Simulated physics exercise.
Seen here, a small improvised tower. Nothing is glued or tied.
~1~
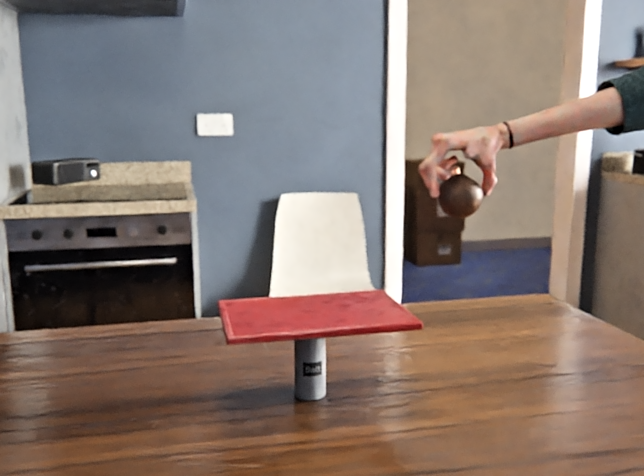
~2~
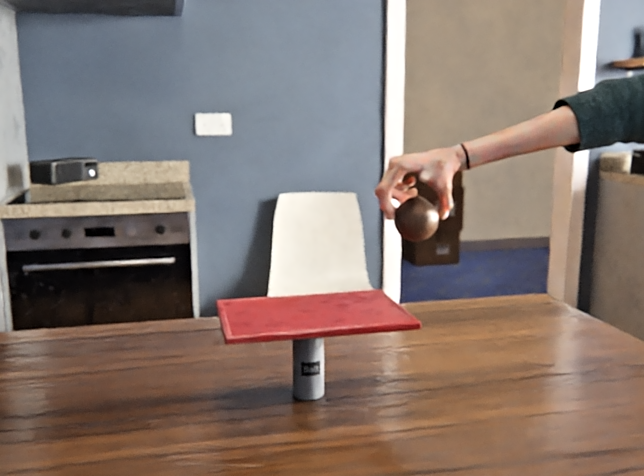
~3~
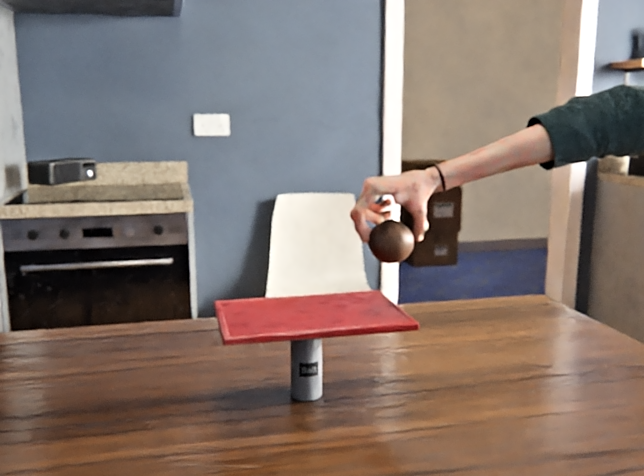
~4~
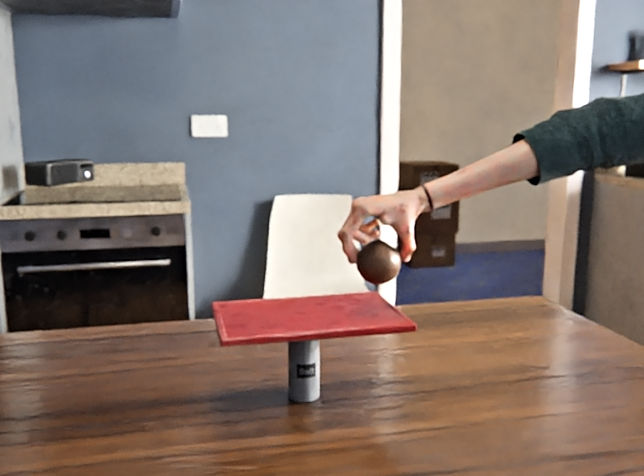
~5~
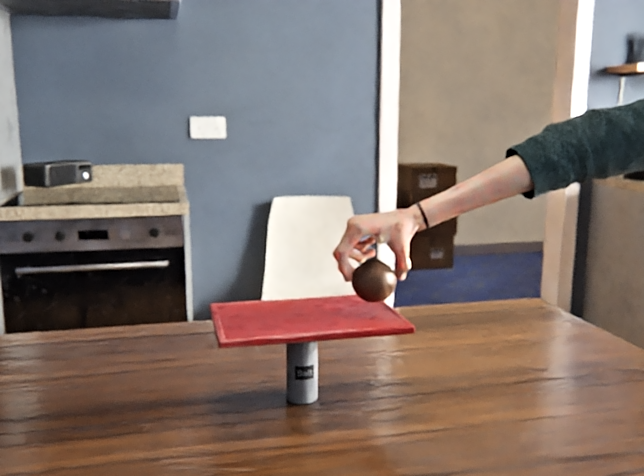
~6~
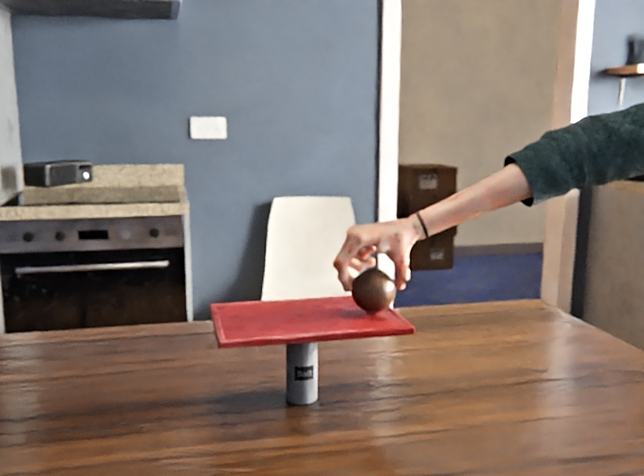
A hand moves a round brown object leftward and down onto a red board's right side.
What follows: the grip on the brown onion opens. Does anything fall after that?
Here the stack loses its balance.
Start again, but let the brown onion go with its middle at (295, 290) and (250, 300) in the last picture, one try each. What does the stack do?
In the first case it stays up; in the second case it comes apart.
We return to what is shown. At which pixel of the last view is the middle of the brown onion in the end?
Near (382, 373).
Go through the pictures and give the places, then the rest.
In the first picture, still above its spot; brown onion (459, 196); red lid (314, 314).
In the second picture, still above its spot; brown onion (415, 219); red lid (313, 314).
In the third picture, still above its spot; brown onion (391, 242); red lid (311, 315).
In the fourth picture, still above its spot; brown onion (378, 262); red lid (308, 316).
In the fifth picture, still above its spot; brown onion (373, 280); red lid (307, 318).
In the sixth picture, in place under the hand; brown onion (373, 290); red lid (306, 318).
Then, 0.40 s past the last view, brown onion now fallen; red lid rocked 74° from its first pose.
Then, 0.80 s past the last view, red lid rocked 72° from its first pose.
Then, 1.10 s past the last view, red lid now fallen; grey shaker rocked 56° from its first pose.
Then, 1.20 s past the last view, grey shaker now fallen.
Finally, fallen, red lid, grey shaker and brown onion. Final places as the last picture's camera would see them, brown onion near (382, 373). The stack comes apart.
